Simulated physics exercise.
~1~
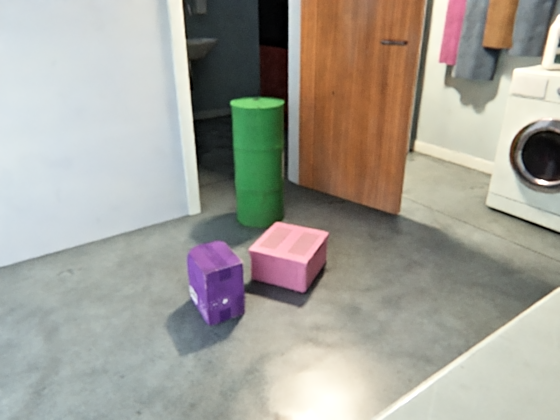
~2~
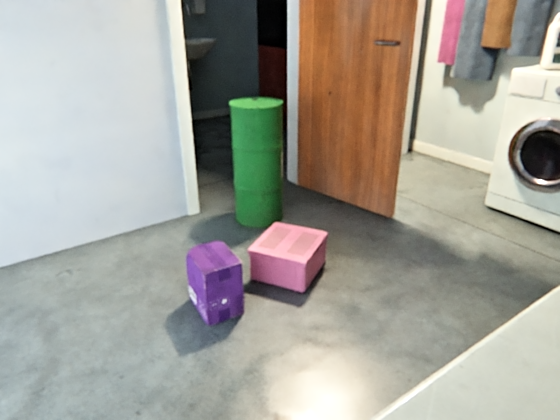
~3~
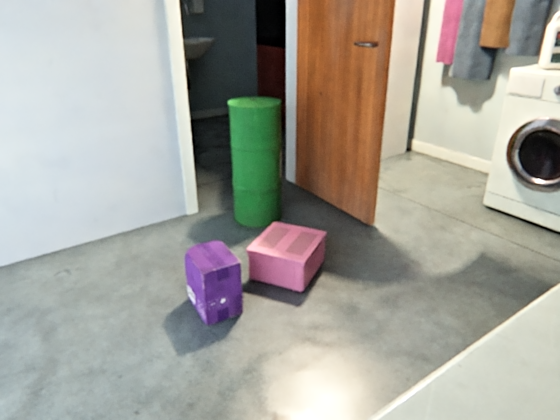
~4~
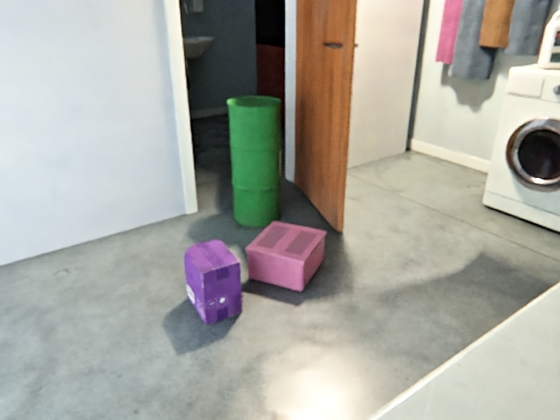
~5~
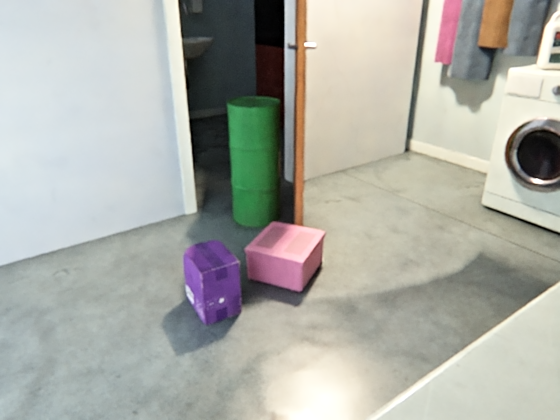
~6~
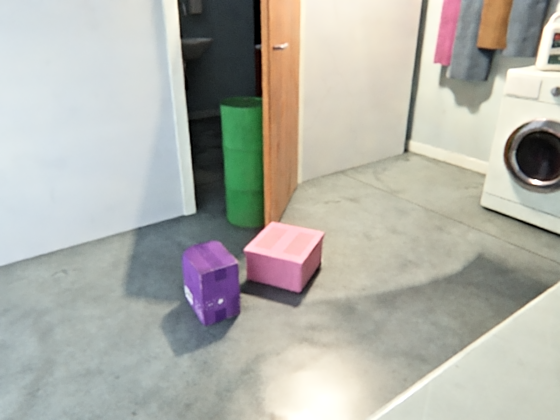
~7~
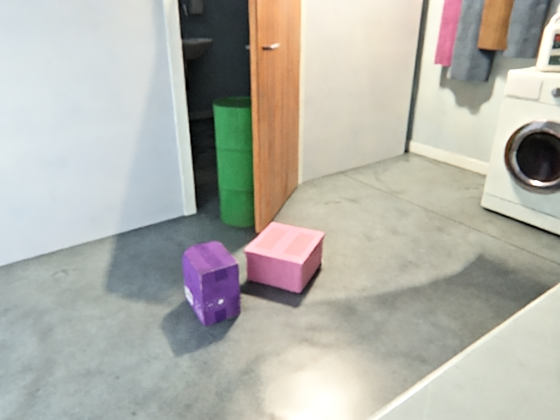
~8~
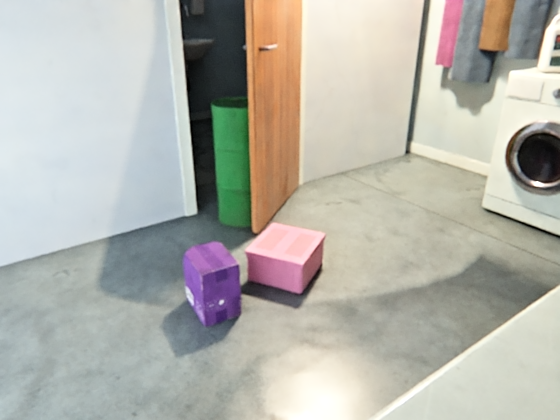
A wooden door swings partway closed, nudges a green drum left, and stays ajar.
